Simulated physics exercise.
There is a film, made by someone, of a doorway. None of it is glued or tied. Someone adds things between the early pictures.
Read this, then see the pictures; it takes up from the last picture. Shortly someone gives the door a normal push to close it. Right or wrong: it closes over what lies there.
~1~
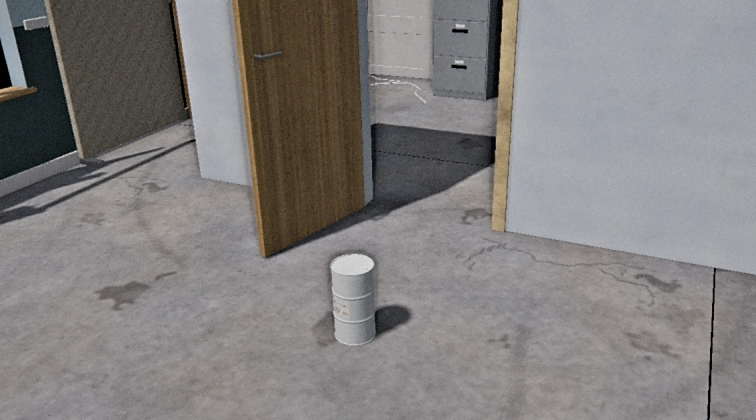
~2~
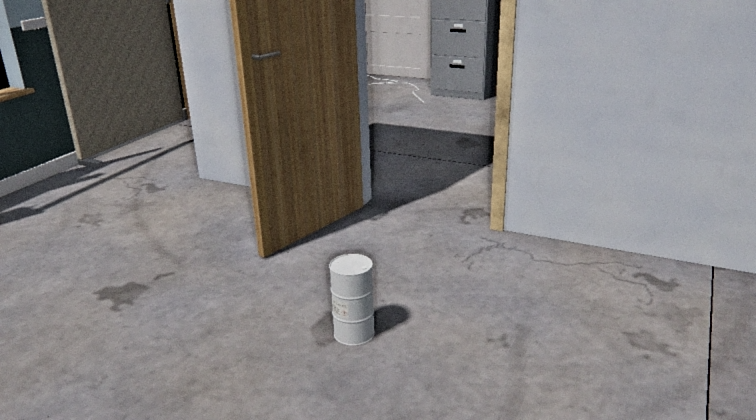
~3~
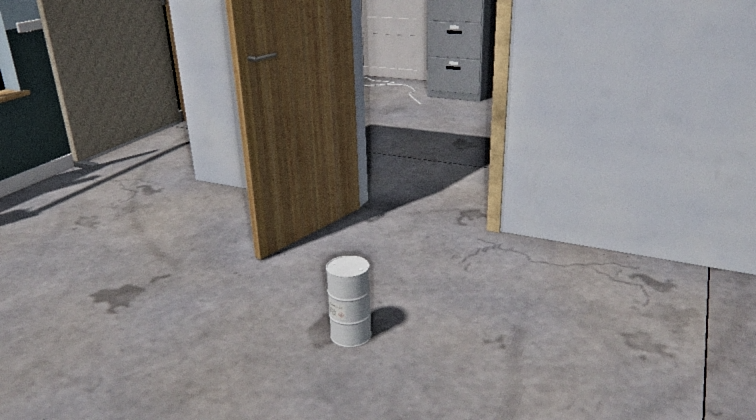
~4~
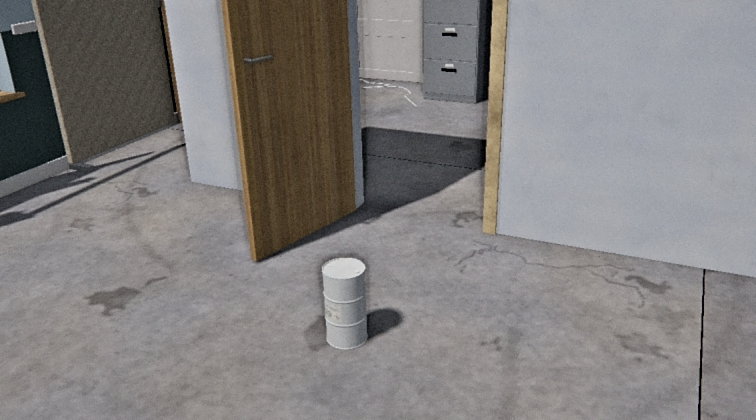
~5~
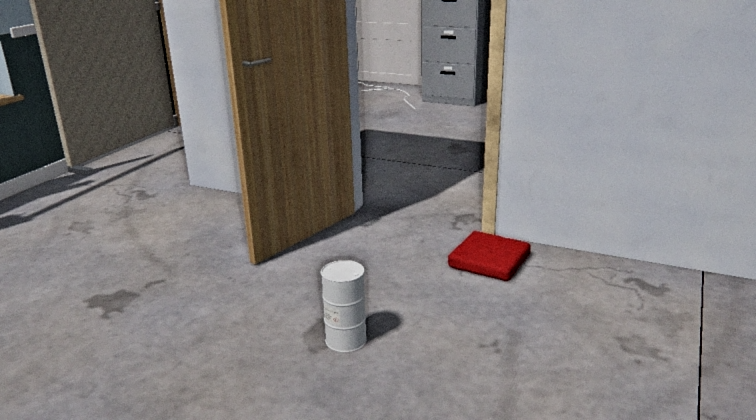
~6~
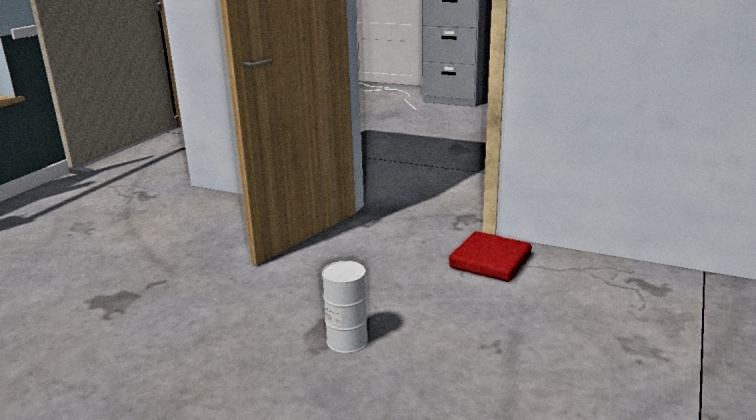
Right.
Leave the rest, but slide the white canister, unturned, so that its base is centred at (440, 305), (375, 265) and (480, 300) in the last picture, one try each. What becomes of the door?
Case one: Swings all the way; case two: Gets held up; case three: Swings all the way.
Then, 1.00 s past the last view, door 83° open.
Then, 1.90 s past the last view, door 48° open.
Then, 2.60 s past the last view, door 18° open.
Finally, door 0° open; both still in place. Final places as the last picture's camera would see them, red cushion near (493, 255).
